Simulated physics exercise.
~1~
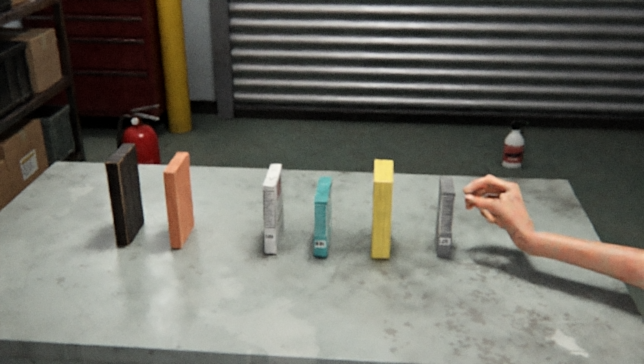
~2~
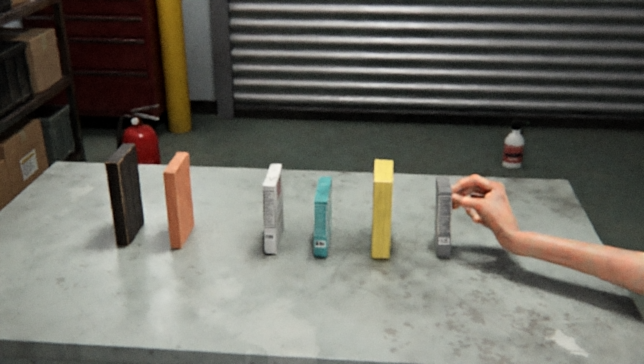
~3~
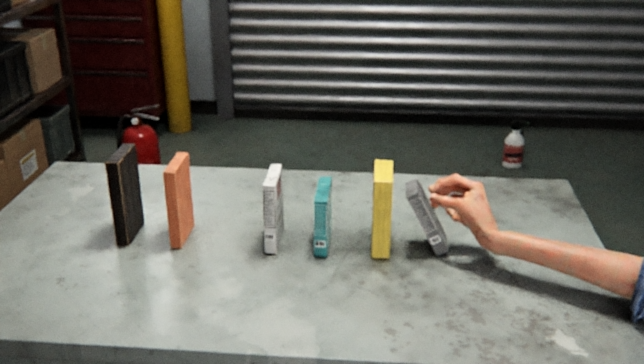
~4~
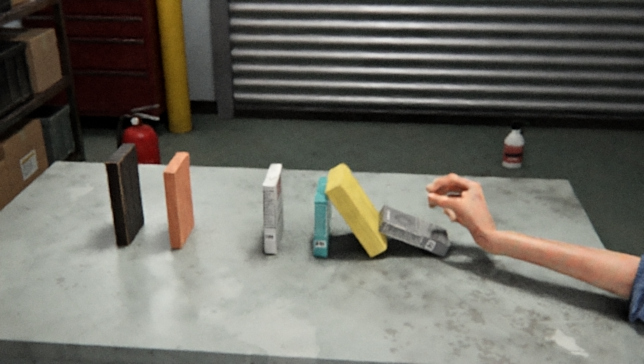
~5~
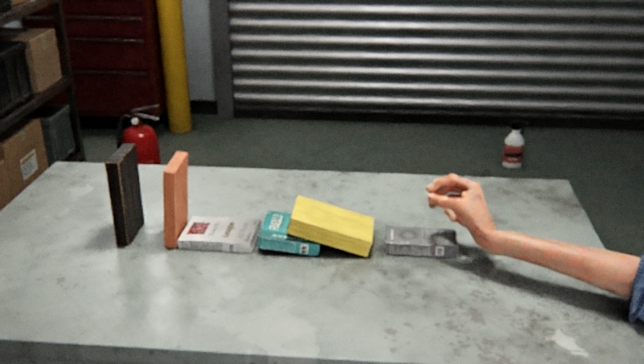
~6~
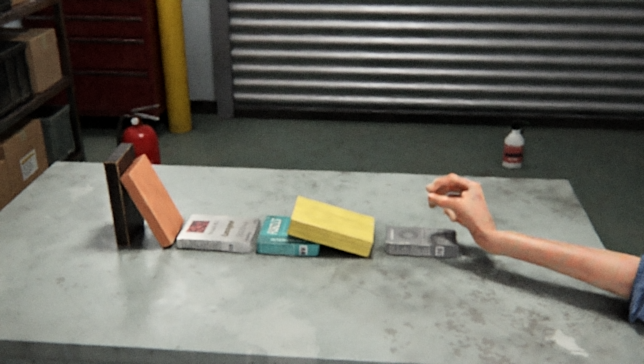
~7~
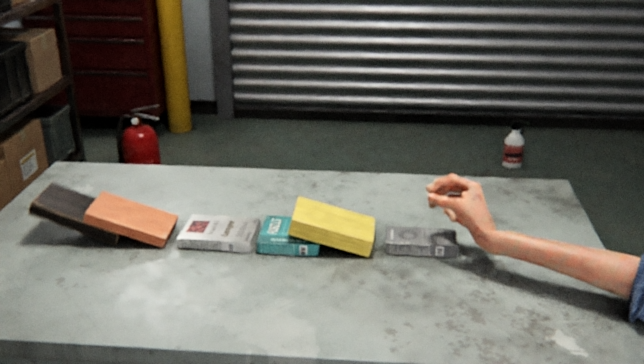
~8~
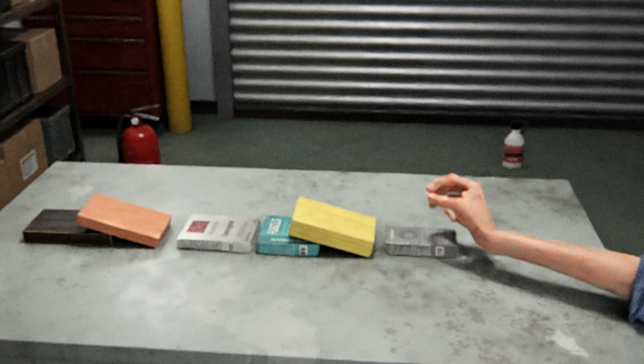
Six upright blocks and packets stand in a spaced row across a grey tabletop in a workshop, seen from the front and slightly above, with a metal shutter and red extinguisher behind. From left to right they are black, orange, white, turquoise, yellow and grey. A hand at the right pushes the grey packet leftward, and it topples against the yellow block. The yellow, turquoise and white pieces fall left in turn, then the orange block tips into the black one. All six end up lying down, with yellow resting on turquoise and orange on black, while the hand stays raised.
